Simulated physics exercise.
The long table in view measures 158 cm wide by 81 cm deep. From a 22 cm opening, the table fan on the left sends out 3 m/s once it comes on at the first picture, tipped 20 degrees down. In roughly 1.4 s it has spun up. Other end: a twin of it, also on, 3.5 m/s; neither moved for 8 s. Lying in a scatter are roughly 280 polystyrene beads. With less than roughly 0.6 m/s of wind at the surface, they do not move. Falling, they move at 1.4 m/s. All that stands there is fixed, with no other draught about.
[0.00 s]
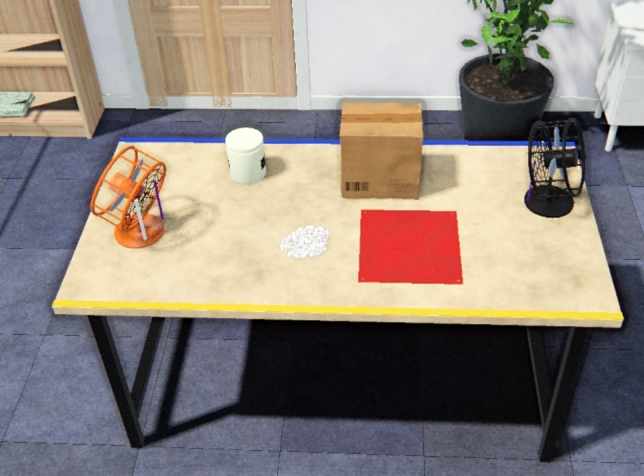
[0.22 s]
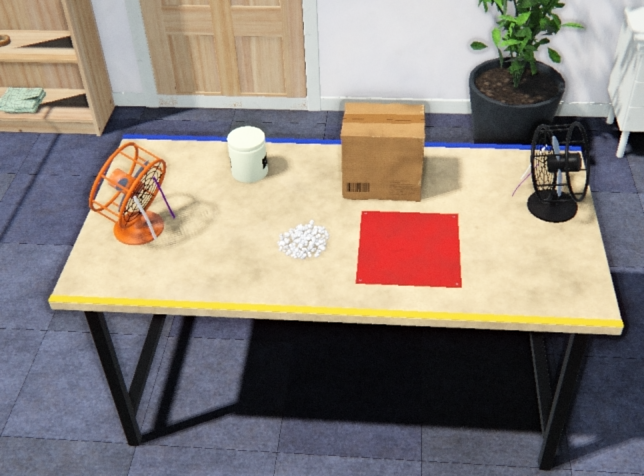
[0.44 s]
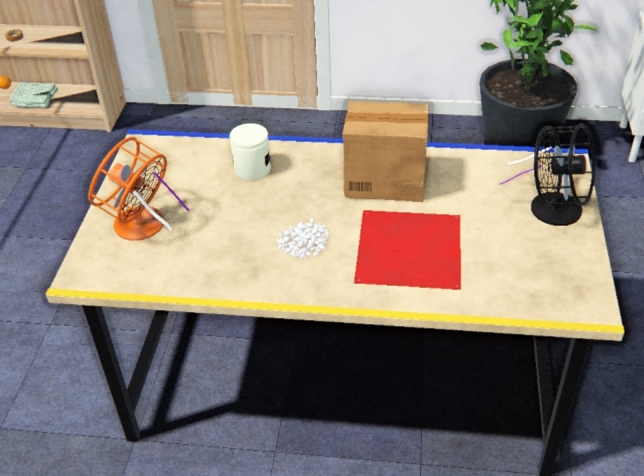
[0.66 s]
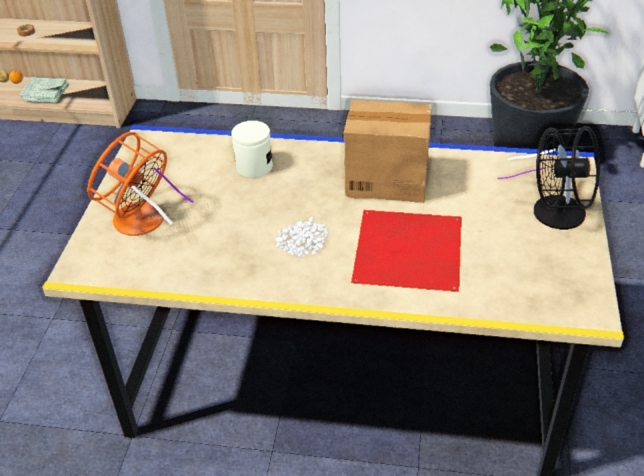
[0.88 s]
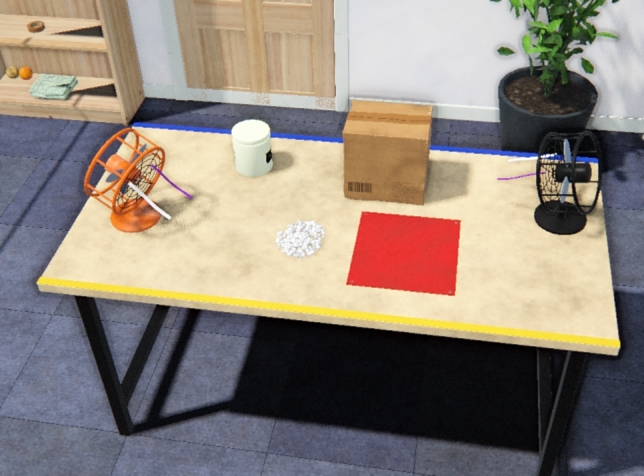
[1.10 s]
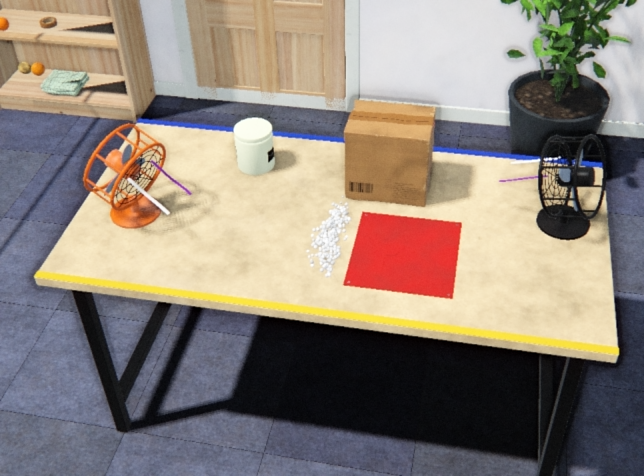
Small white beads lie still in a loose pile on a long table between an orange fan and a black fan, beside a box and a jar, then spread and shift rightward toward the red mat.
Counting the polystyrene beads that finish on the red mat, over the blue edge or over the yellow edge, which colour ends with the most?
Yellow ends with the most.
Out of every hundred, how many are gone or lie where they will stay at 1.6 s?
I would put it at around 20 %.
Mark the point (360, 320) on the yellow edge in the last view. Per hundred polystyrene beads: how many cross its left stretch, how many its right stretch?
Roughly 15 % cross the left stretch, and around 80 % the right stretch.
After 1.6 s the count stands so, 33 % are over the yellow edge, 39 % on the red mat and 1 % over the blue edge; the middle of those left on the top is near (405, 249).
After 2.6 s the count stands so, 83 % are over the yellow edge, 3 % on the red mat and 1 % over the blue edge.
After 4.4 s the count stands so, 90 % are over the yellow edge, 0 % on the red mat and 1 % over the blue edge.
After 8.0 s, at the end, 90 % are over the yellow edge, 0 % on the red mat and 1 % over the blue edge.
